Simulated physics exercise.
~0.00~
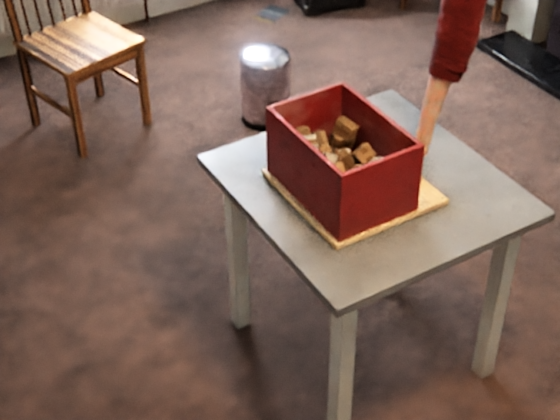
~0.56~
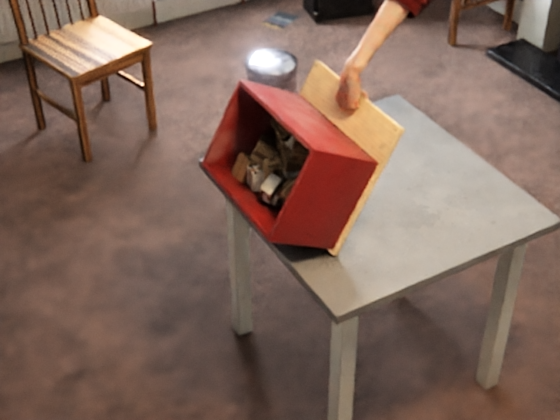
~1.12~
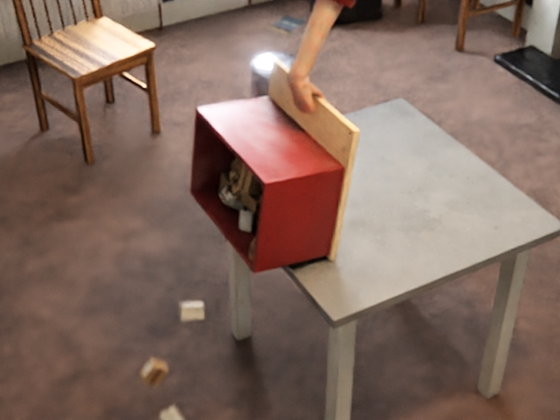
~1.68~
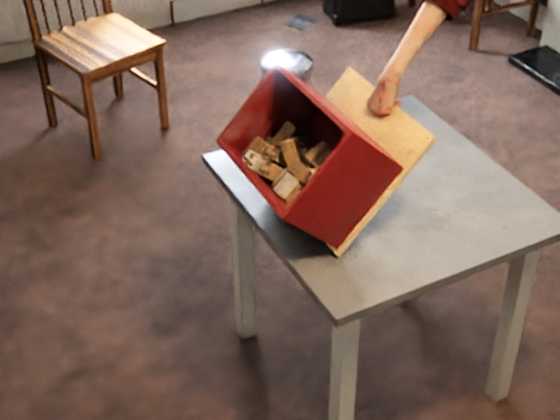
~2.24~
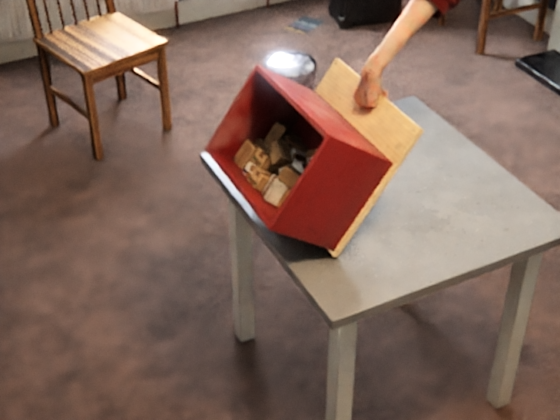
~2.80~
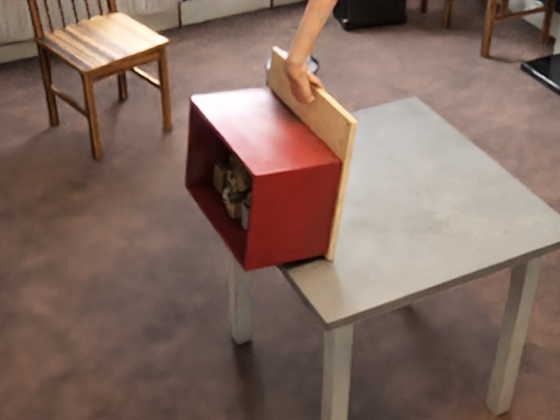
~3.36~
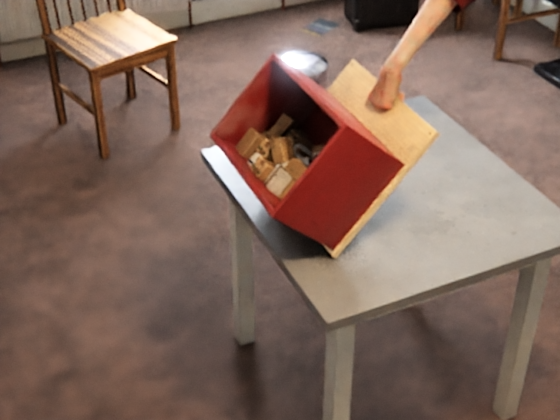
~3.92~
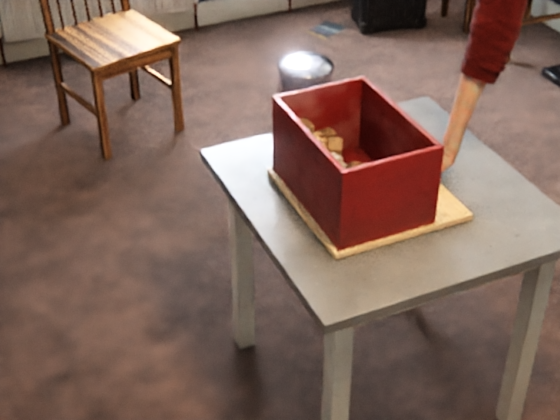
A red tub on a board is tipped left twice by hand, spilling blocks, then lowered flat.
